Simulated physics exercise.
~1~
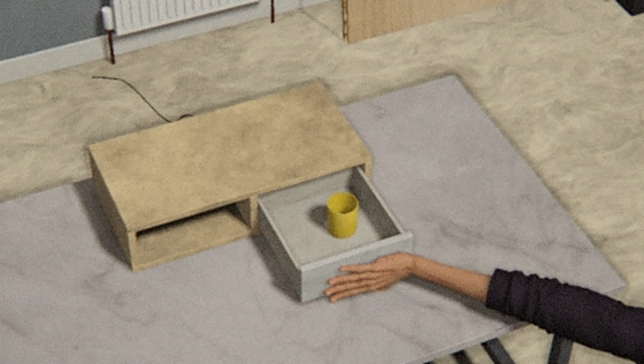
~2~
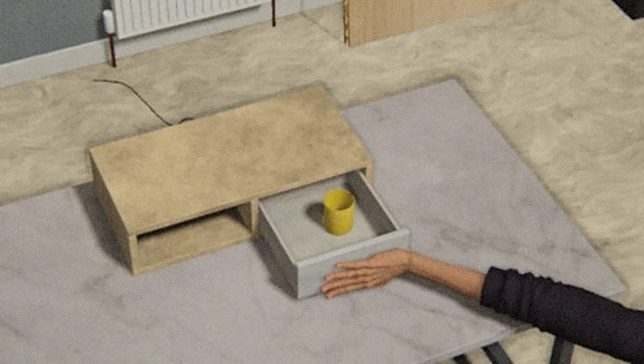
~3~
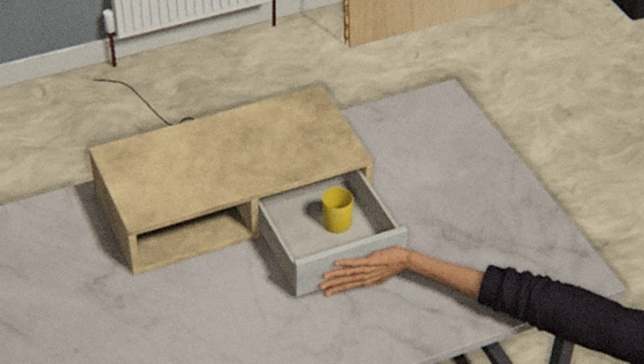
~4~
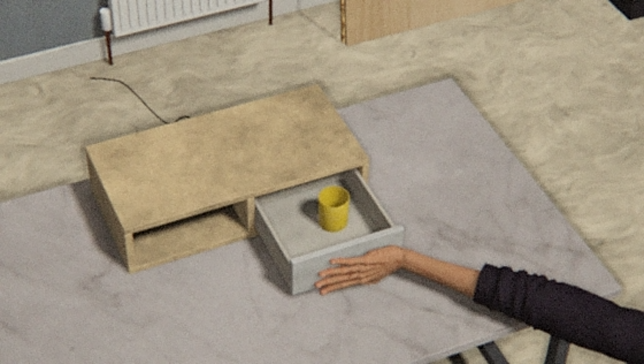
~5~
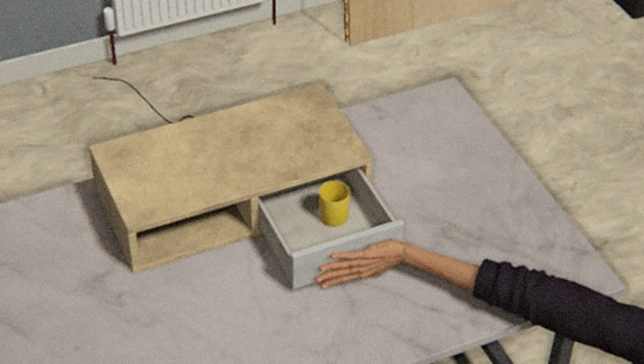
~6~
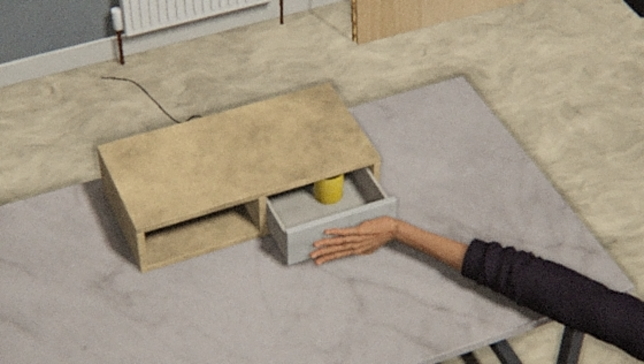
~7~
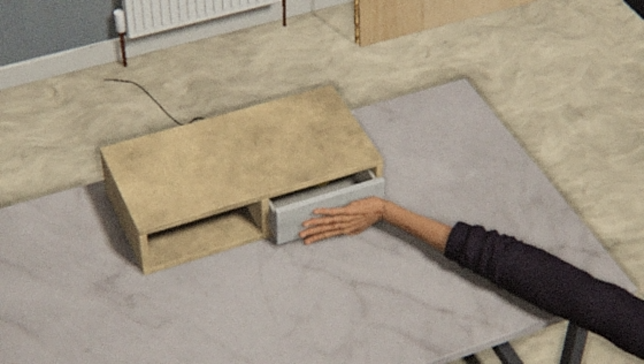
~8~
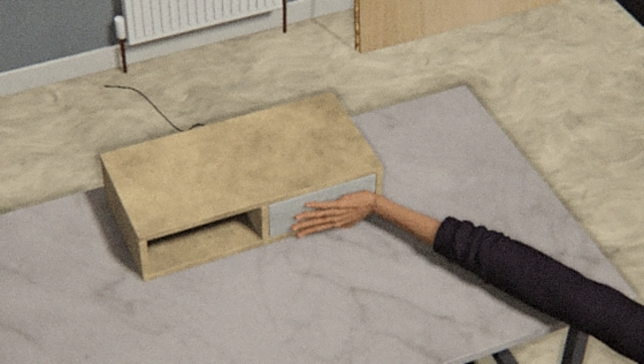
At first, a small wooden chest sits on a pale marbled table, its right-hand drawer pulled open with a yellow cup standing inside. A hand in a dark sleeve, reaching in from the right, rests against the drawer's front and pushes it slowly inward. The drawer barely creeps for a while, then slides back more noticeably, carrying the cup partly beneath the chest's top. As the hand keeps pushing, the drawer goes nearly all the way in and the cup disappears from sight. Finally, the drawer shuts flush with the chest, the hand still against its front.
